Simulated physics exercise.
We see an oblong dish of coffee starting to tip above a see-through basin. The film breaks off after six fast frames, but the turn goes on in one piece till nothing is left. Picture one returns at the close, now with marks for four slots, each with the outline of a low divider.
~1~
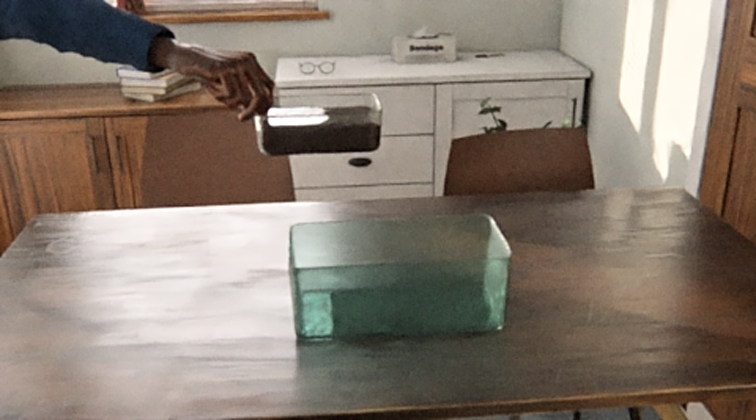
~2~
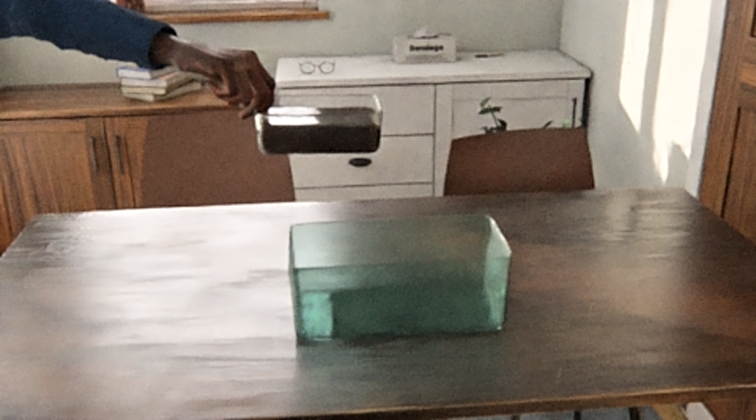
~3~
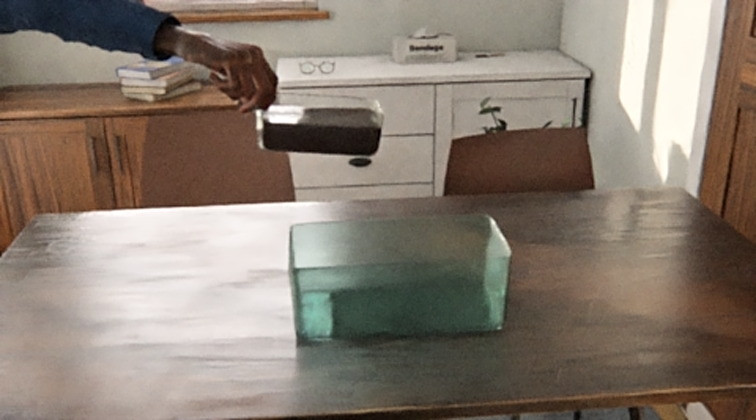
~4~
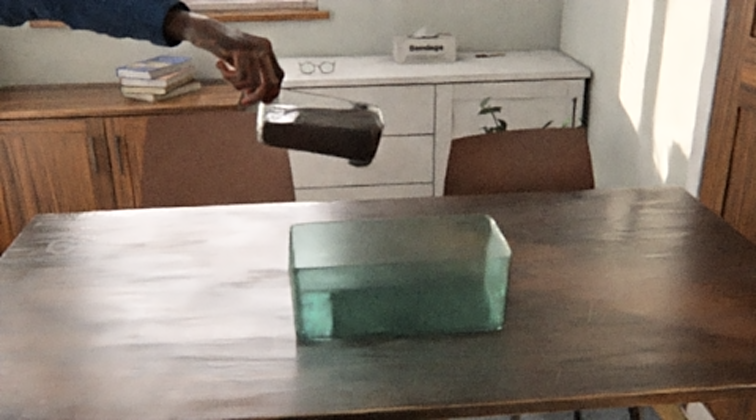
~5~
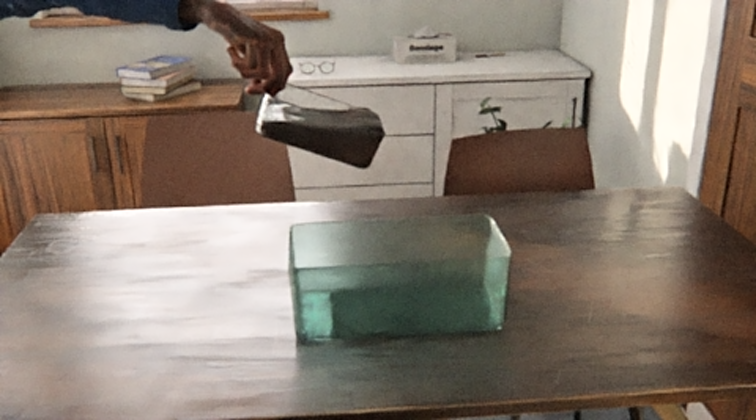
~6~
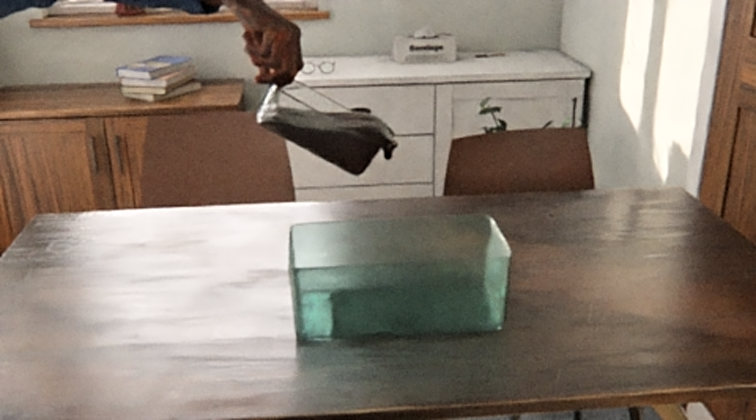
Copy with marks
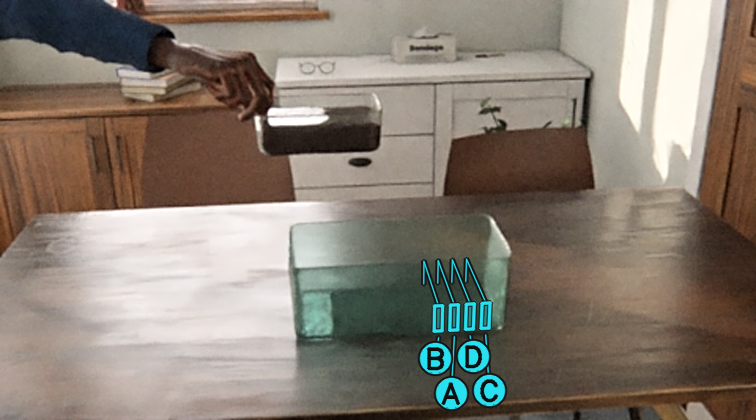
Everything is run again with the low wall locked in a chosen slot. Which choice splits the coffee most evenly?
The best position is B.
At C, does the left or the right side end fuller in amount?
The left side.
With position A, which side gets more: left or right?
The left one.
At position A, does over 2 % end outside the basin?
Yes.
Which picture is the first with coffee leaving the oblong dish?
Picture 5.
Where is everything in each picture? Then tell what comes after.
Upright, lip at (377, 102); basin from (295, 337) to (505, 325); nothing has left yet, in the first picture.
Upright, lip at (378, 103); nothing has left yet, in the second picture.
Tipped about 6°, lip at (379, 108); nothing has left yet, in the third picture.
Tipped about 12°, lip at (380, 115); nothing has left yet, in the fourth picture.
Tipped about 21°, lip at (381, 124); coffee is over the lip, down to (381, 124), in the fifth picture.
Tipped about 32°, lip at (379, 135); coffee is over the lip, down to (386, 152), in the sixth picture.
In cyan, A at (454, 336); B at (438, 337); C at (485, 334); D at (470, 335).
With A, about 80 % ends left of the wall and 14 % right of it; 6 % is lost outside.
With B, about 49 % ends left of the wall and 45 % right of it; 5 % is lost outside.
With C, about 89 % ends left of the wall and 6 % right of it; 5 % is lost outside.
With D, about 91 % ends left of the wall and 4 % right of it; 5 % is lost outside.
